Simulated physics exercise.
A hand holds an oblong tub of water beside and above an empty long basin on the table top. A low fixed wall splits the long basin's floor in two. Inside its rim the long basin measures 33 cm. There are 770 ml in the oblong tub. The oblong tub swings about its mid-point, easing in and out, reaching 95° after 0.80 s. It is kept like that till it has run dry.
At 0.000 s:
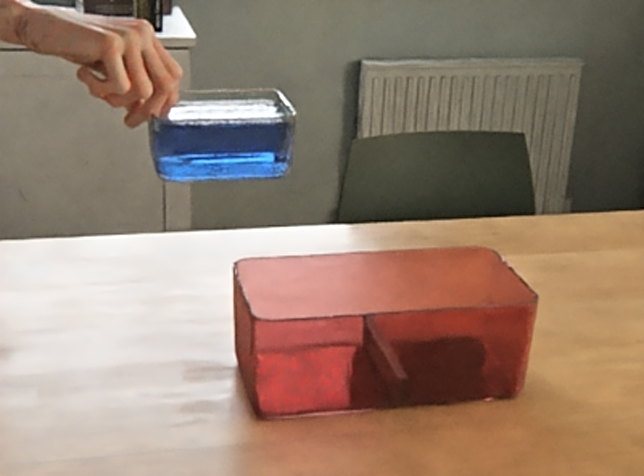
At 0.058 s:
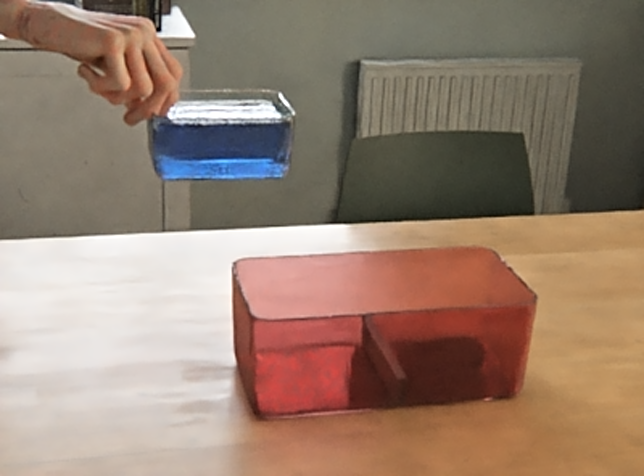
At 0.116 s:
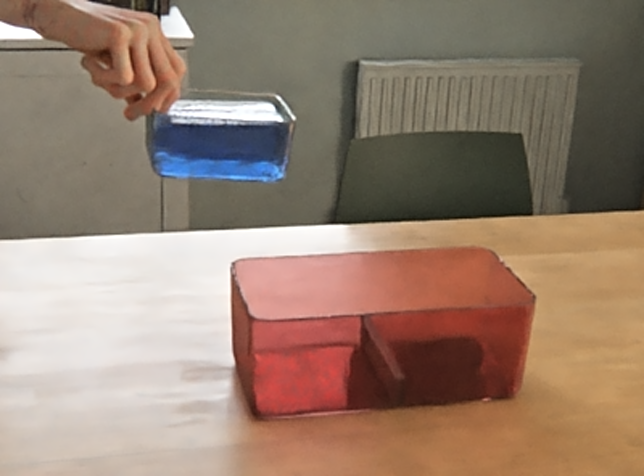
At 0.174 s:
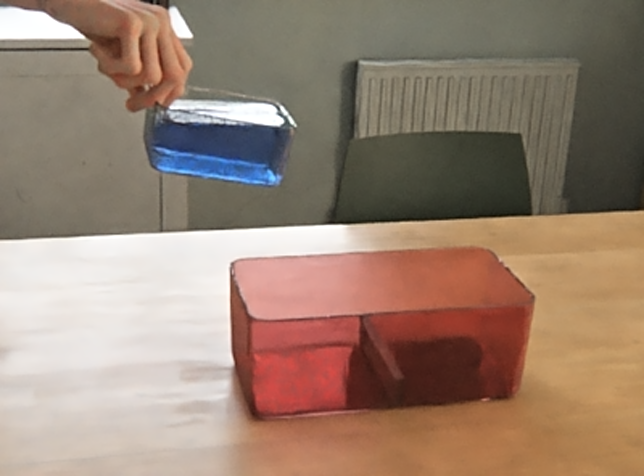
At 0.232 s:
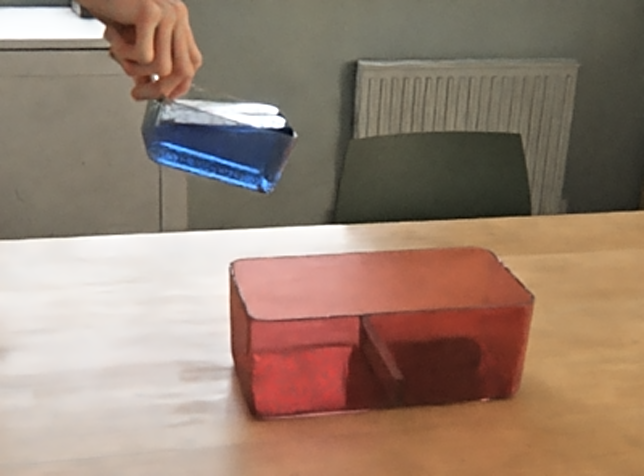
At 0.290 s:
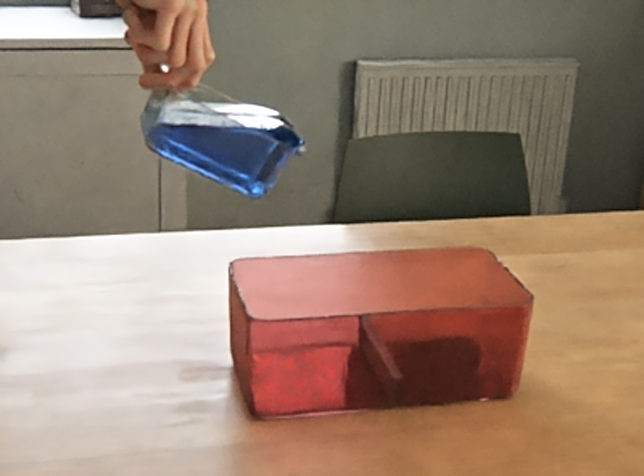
A hand at the upper left holds a small clear tub of blue water, first nearly level, then tilting it steadily so its right end dips lower. Below and to the right, a long, translucent red basin with an upright divider sits on a pale wooden table. The view, steady and slightly from above, shows a room with a dark chair, radiator and pale cabinet behind.
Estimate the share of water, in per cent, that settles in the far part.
The far part has some 16 per cent.
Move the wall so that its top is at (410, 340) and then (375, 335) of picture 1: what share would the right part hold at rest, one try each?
In turn about 10 and 10 per cent.
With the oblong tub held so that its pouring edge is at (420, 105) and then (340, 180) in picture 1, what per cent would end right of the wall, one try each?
In turn about 80 and 50 per cent.
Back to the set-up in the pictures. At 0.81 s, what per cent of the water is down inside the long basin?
Near 86 in a hundred.
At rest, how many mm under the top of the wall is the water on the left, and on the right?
Left about 10 mm, right about 30 mm.
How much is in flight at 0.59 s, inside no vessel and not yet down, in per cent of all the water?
Some 50 per cent.
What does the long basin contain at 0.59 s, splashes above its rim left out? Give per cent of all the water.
Near 26 in a hundred.
After 0.59 s the tilt is 80° and 24 per cent is still to pour, 26 is left of the wall and 0 right of it.
After 0.81 s the tilt is 95° and 7 per cent is still to pour, 82 is left of the wall and 3 right of it.
After 1.05 s the tilt is 95° and 2 per cent is still to pour, 85 is left of the wall and 9 right of it.
After 1.30 s the tilt is 95° and 0 per cent is still to pour, 80 is left of the wall and 16 right of it.
In the end 81 per cent lies left of the wall, 16 right of it and 3 outside.
